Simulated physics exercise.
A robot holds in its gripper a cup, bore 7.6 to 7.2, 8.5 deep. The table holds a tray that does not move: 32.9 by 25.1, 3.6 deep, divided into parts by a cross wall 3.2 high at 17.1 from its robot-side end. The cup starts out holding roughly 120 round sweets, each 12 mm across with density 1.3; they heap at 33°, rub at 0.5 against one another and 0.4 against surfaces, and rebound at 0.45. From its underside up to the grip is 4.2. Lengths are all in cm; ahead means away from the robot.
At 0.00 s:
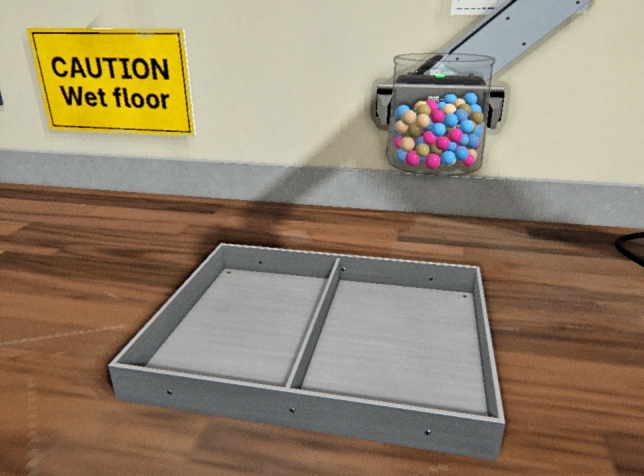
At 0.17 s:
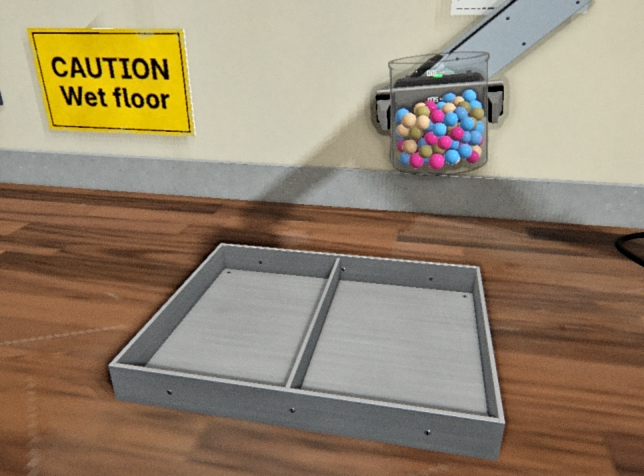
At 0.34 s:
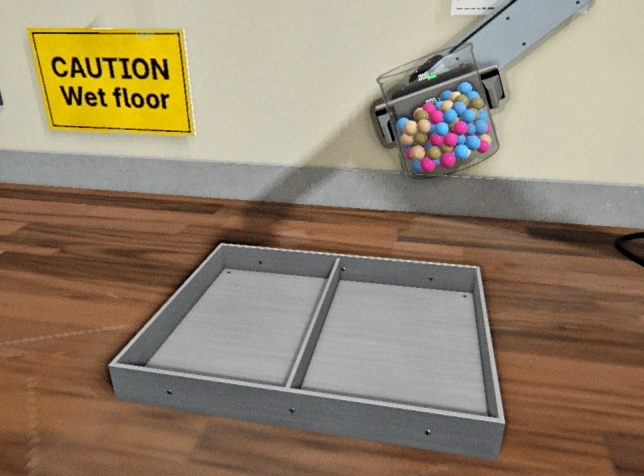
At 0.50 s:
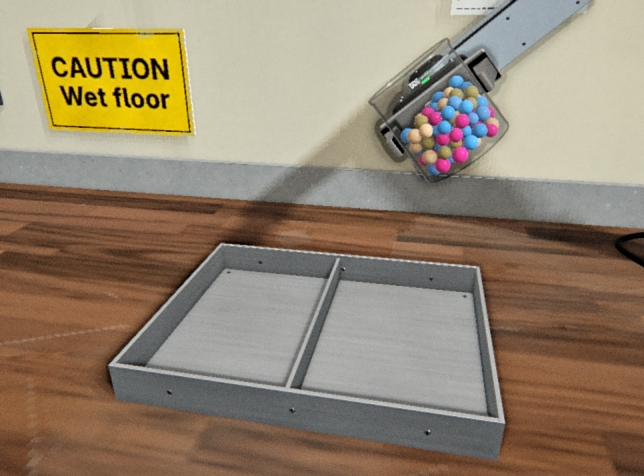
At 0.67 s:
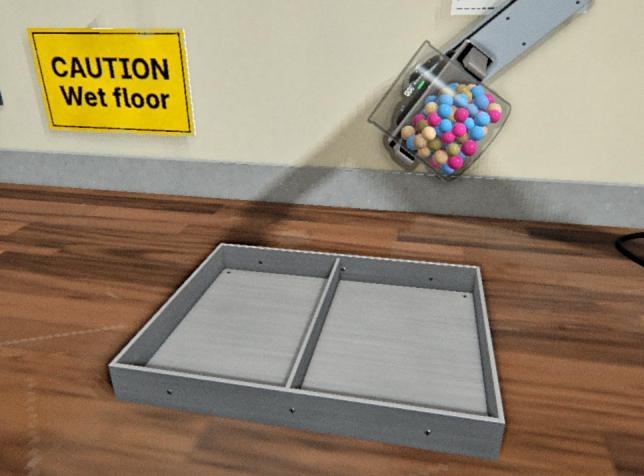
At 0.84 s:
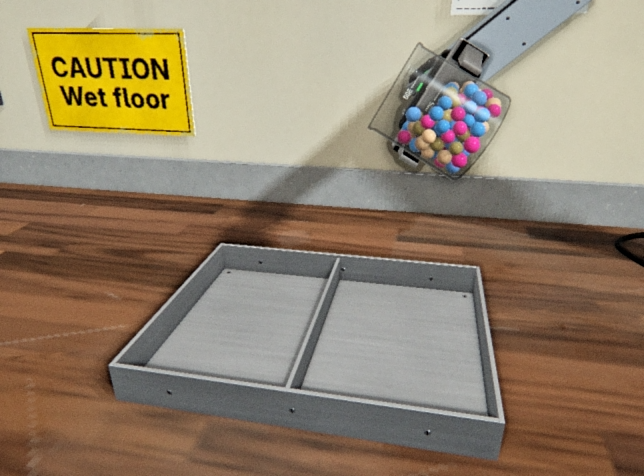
Above a divided grey tray, a robot arm steadily tilts a clear cup of colourful balls.
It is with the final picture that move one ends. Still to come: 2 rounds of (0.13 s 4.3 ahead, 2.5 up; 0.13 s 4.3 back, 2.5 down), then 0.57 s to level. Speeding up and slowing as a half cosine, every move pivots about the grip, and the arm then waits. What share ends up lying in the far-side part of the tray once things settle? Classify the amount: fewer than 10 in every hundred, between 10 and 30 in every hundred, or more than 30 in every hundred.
Between 10 and 30 in every hundred.
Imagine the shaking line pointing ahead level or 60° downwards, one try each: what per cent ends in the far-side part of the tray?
Roughly 5 per cent, then 0 per cent.
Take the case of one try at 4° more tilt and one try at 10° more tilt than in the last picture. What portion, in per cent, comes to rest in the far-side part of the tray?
About 20 per cent for the first try and 35 per cent for the second.
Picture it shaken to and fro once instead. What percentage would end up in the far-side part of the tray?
Estimate: Around 10 %.
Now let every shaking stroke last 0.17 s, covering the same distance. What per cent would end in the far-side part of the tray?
0 %.
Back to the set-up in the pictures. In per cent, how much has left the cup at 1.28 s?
15 %.
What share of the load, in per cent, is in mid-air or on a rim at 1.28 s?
Around 3 per cent of the load.
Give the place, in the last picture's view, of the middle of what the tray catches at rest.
I'd say somewhere near (304, 330) in the final view.
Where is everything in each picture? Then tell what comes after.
In the first frame, the cup middle at (438, 114), level; upper third of the load around (440, 116), from x 400 to 475, top at y 100; 115 in the cup.
In the second frame, the cup middle at (438, 114), tilted 6° forward; upper third of the load around (448, 115), from x 400 to 475, top at y 95.
In the third frame, the cup middle at (438, 114), tilted 21° forward; upper third of the load around (452, 114), from x 405 to 485, top at y 90.
In the fourth frame, the cup middle at (438, 114), tilted 40° forward; upper third of the load around (455, 109), from x 410 to 490, top at y 85.
In the fifth frame, the cup middle at (438, 114), tilted 55° forward; upper third of the load around (461, 105), from x 410 to 495, top at y 90.
In the sixth frame, the cup middle at (438, 114), tilted 61° forward; upper third of the load around (461, 106), from x 405 to 495, top at y 90; 115 in the cup.
After 1.28 s, tilted 61° forward, highest piece 28 above the table; 96 in the cup, 11 in the far-side part, 5 in the robot-side part, 3 in flight or on a rim.
After 1.71 s, tilted 19° forward, highest piece 27 above the table; 77 in the cup, 20 in the far-side part, 17 in the robot-side part, 1 on the table or floor.
After 2.13 s, level, highest piece 26 above the table; 77 in the cup, 20 in the far-side part, 17 in the robot-side part, 1 on the table or floor.
After 3.18 s, level, highest piece 26 above the table; 77 in the cup, 20 in the far-side part, 17 in the robot-side part, 1 on the table or floor.
In the end, 77 in the cup, 20 in the far-side part, 17 in the robot-side part, 1 on the table or floor. That is 17 % in the far-side part of the tray.
